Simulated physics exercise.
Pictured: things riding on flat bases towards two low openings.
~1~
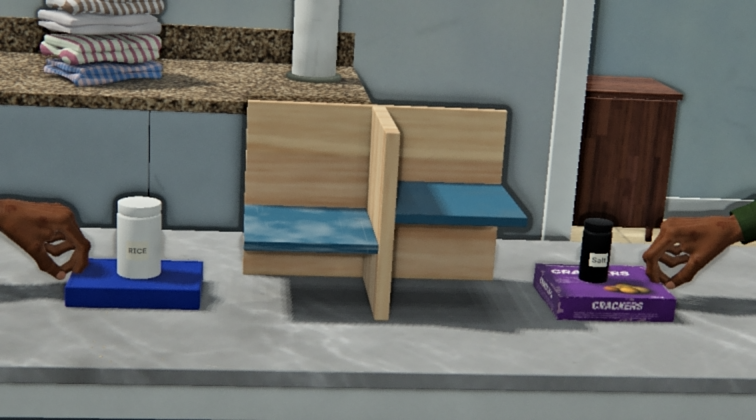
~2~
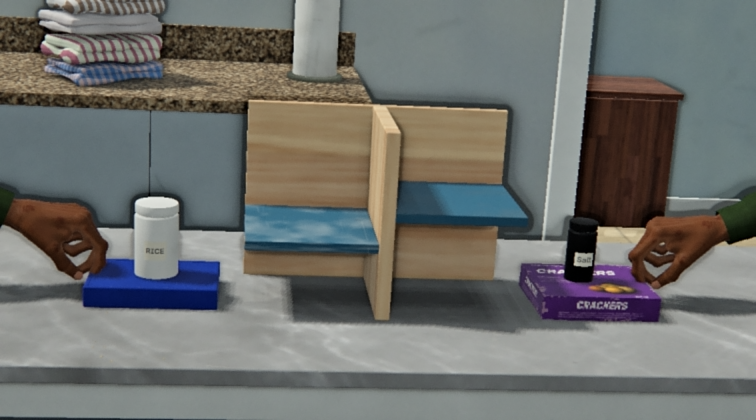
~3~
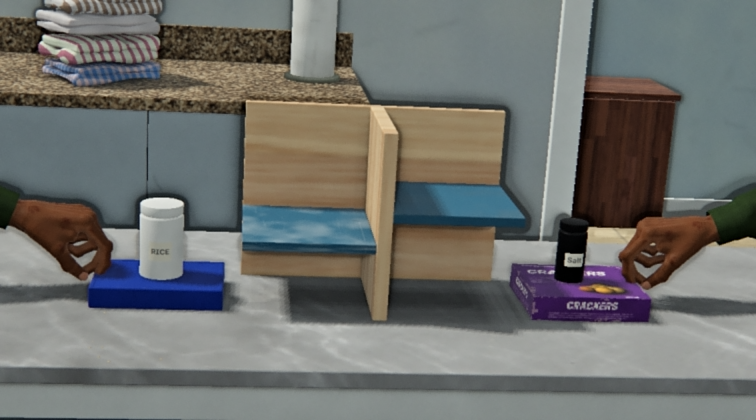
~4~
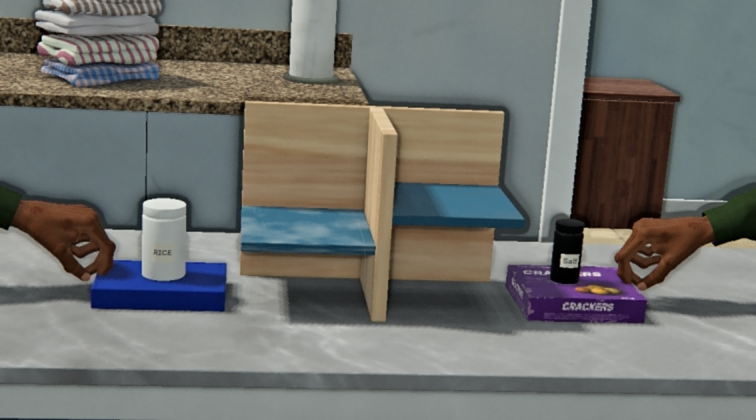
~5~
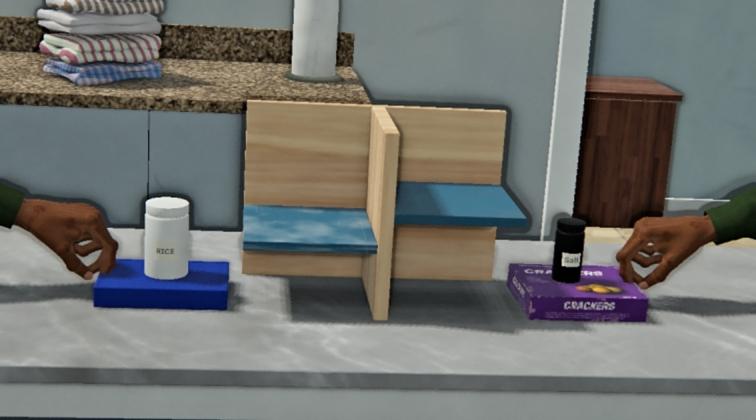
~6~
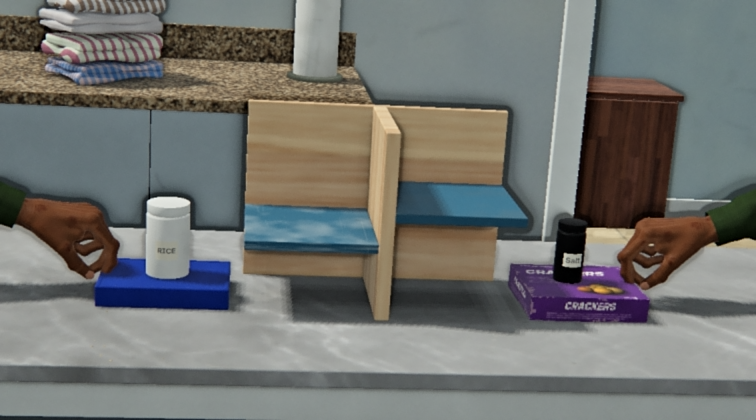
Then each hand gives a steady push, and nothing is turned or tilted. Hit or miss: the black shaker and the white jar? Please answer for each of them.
Black shaker - miss. White jar - hit.
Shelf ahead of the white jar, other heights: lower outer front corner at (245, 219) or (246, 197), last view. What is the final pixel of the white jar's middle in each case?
Near (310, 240) and (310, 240).
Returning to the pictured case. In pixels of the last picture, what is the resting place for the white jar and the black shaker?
The first ends near (171, 273), the second near (443, 247).
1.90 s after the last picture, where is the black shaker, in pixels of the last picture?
Somewhere near (458, 248) in the last view.
Then, 1.18 s later than the last frame, black shaker riding along near (507, 250); white jar pushed back on its carrier near (223, 240).
Then, 1.90 s later than the last frame, black shaker riding along near (458, 248); white jar tilted by 30° near (224, 240).
Then, 2.08 s later than the last frame, black shaker riding along near (446, 248); white jar tilted by 65° near (199, 261).
When it is over, the black shaker passes below, near (442, 247); the white jar is knocked back, near (172, 273).
